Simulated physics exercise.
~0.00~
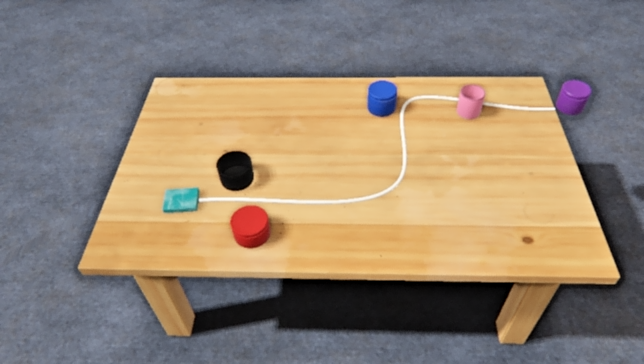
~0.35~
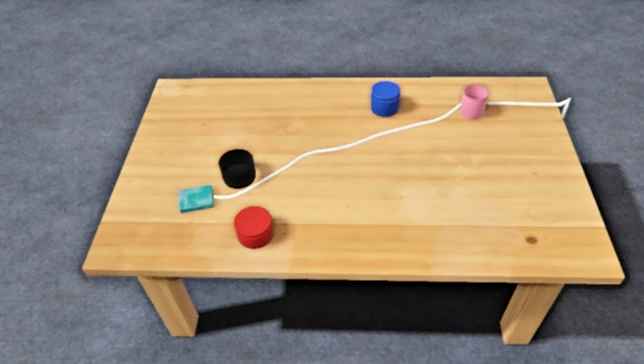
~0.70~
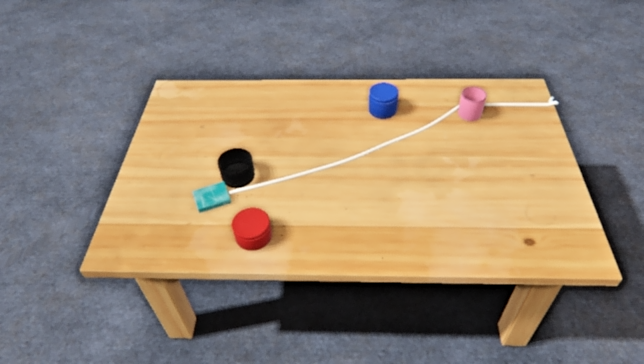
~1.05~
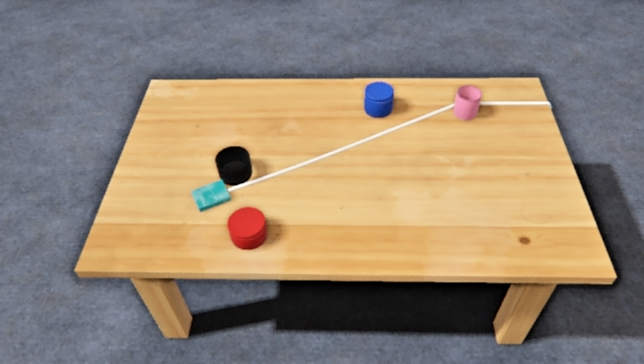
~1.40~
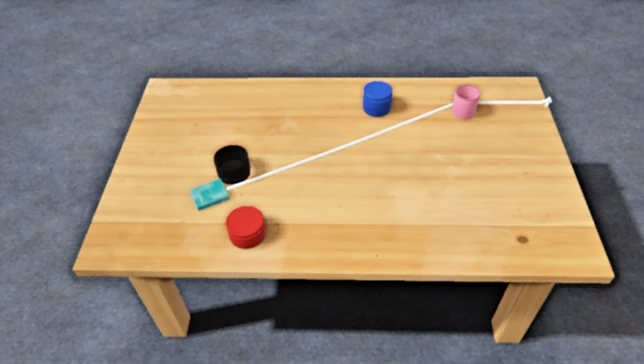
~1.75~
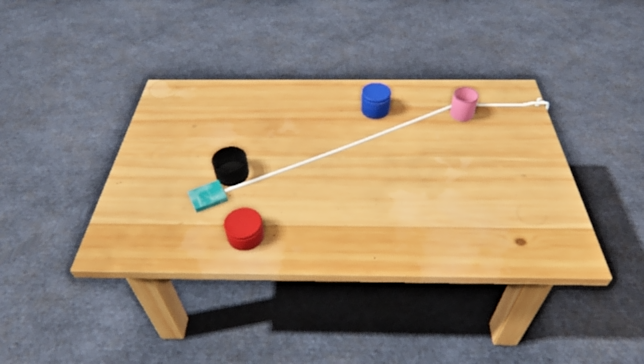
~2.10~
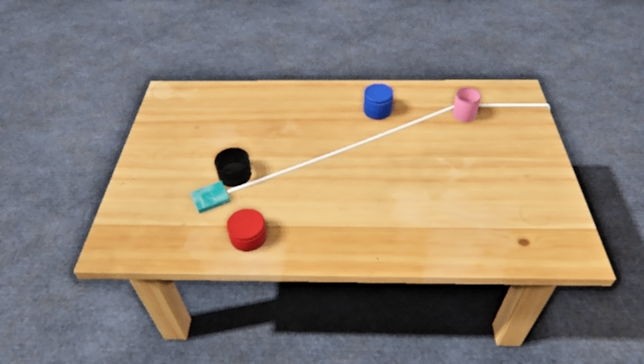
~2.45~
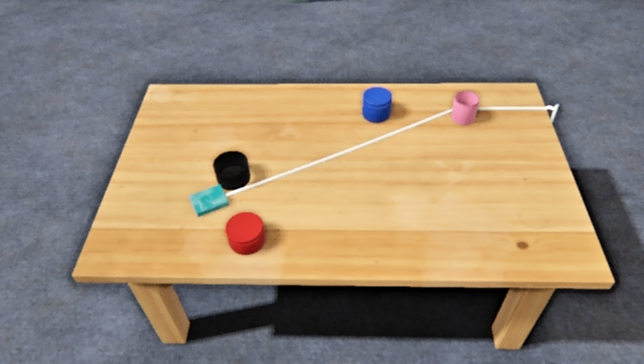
On a wooden table, a purple cylinder drops off the right edge, pulling the cable taut and the teal block slightly right.
